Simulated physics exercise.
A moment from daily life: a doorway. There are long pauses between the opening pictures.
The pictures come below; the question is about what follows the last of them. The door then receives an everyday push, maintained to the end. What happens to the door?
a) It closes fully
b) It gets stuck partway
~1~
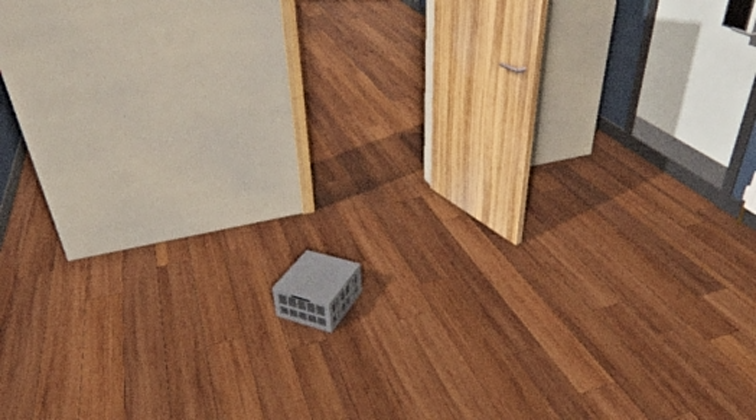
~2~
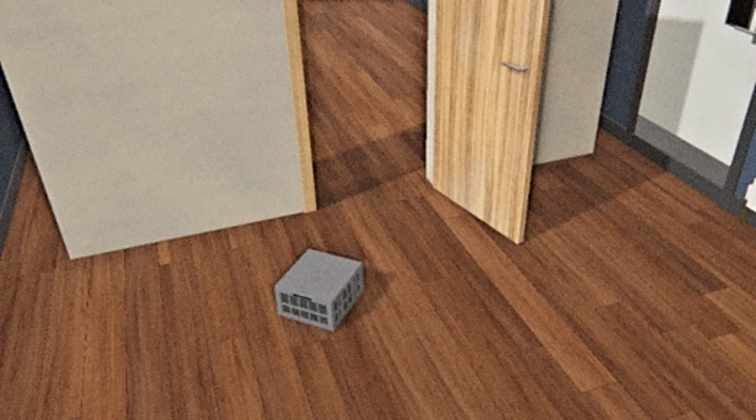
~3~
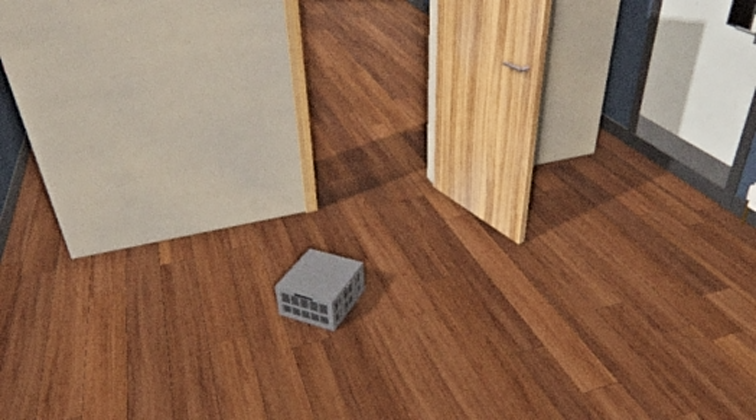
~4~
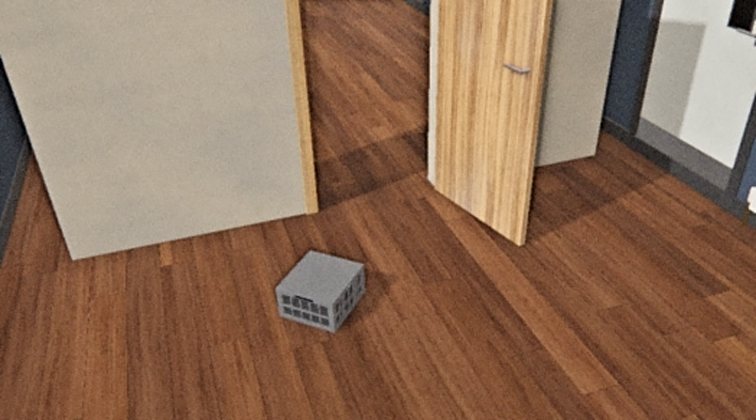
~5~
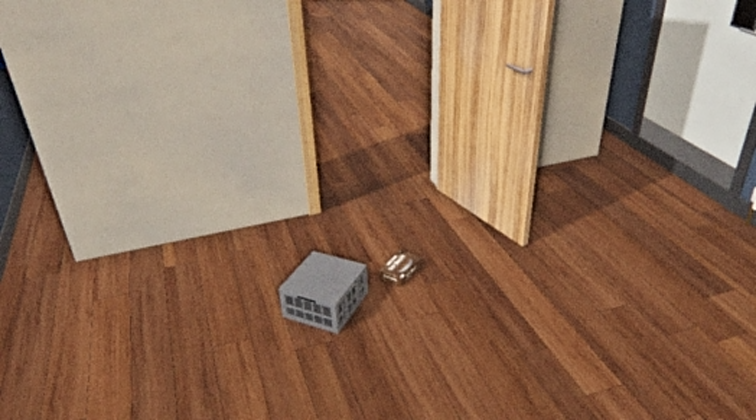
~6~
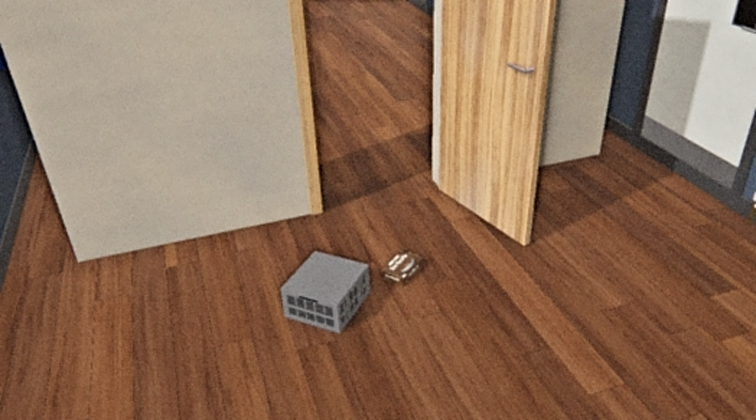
It closes fully.
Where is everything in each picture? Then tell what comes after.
In the first frame, door wide open and still; grey crate (319, 290).
In the second frame, door wide open and still; grey crate (321, 288).
In the third frame, door wide open and still; grey crate (322, 288).
In the fourth frame, door wide open and still; grey crate (322, 290).
In the fifth frame, door wide open and still; grey crate (325, 291).
In the sixth frame, door wide open and still; brown packet (403, 268); grey crate (327, 291).
Then, 1.00 s on from there, open by 70°.
Then, 1.70 s on from there, open by 35°.
In the end, open by 0°; both unmoved. At the end, from the last picture's camera, brown packet near (402, 268).
